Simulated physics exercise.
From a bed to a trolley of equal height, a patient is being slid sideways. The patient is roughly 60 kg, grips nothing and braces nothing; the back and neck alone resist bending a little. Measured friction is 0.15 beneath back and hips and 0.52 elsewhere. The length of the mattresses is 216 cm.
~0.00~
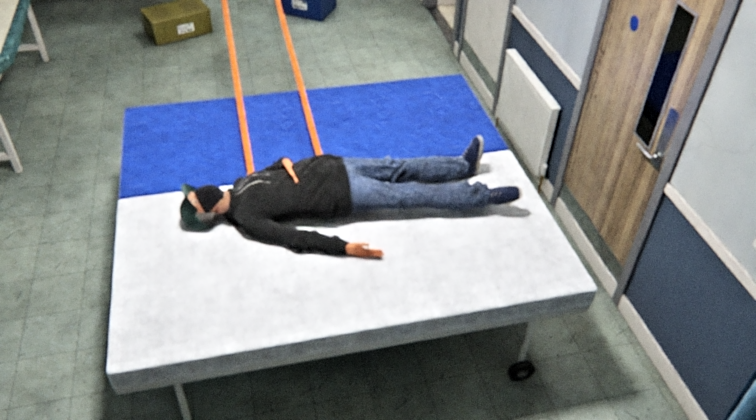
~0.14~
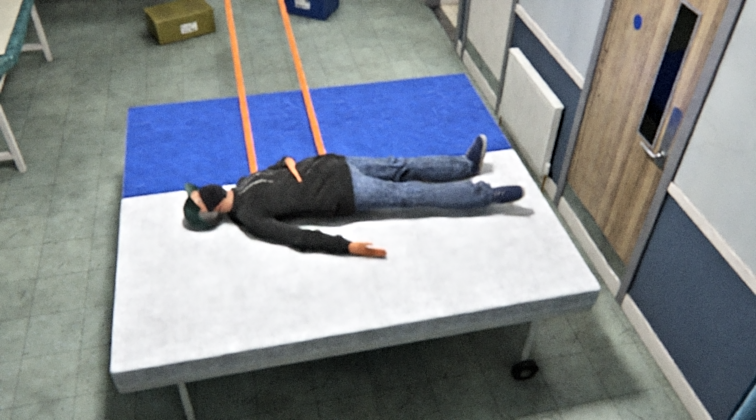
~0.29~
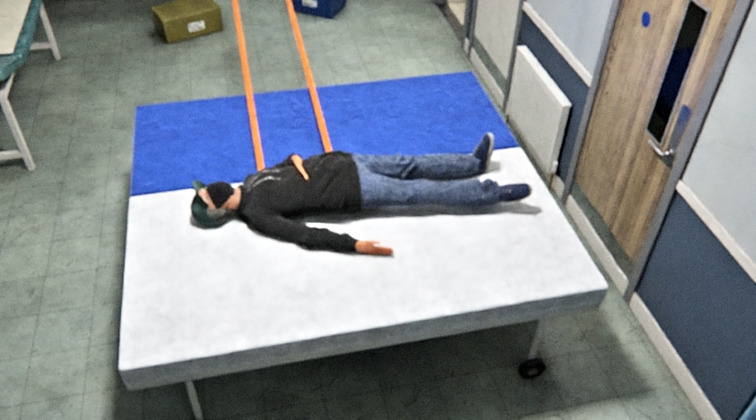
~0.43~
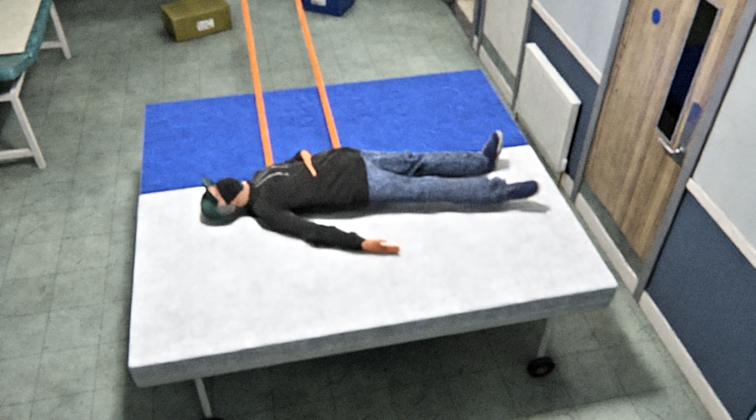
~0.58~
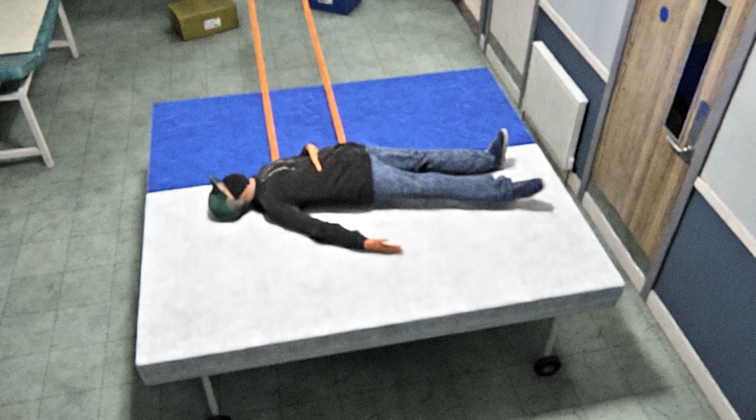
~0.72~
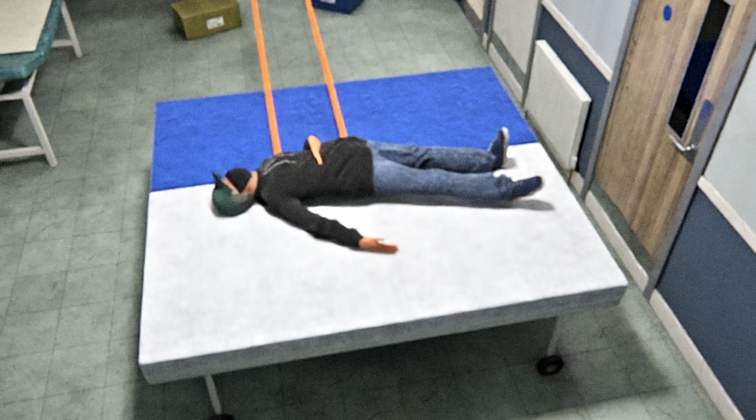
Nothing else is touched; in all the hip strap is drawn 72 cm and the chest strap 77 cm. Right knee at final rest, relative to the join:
Past.
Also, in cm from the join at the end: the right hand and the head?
The right hand ends 20 cm short, and the head ends 48 cm past.
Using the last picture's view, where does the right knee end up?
In the last picture it sits at about pixel (384, 139).
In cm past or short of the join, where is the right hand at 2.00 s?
Roughly 24 cm short.
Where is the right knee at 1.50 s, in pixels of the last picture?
It would sit at about pixel (404, 157) then.
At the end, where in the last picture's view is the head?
(219, 119).
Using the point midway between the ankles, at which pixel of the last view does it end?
The midpoint ends up close to (445, 153).
After 1.00 s the right knee is 28 cm short of the join, near (424, 175) in the last picture's view.
After 1.50 s the right knee is 10 cm short of the join, near (404, 157) in the last picture's view; the right hand 42 cm short of the join.
After 2.00 s the right knee is 5 cm past the join, near (388, 143) in the last picture's view; the right hand 24 cm short of the join.
At rest, 3.1 s, head crosses the join; left hand crosses the join; right hand stops short of the join; left ankle crosses the join; right ankle stops short of the join; right knee crosses the join.
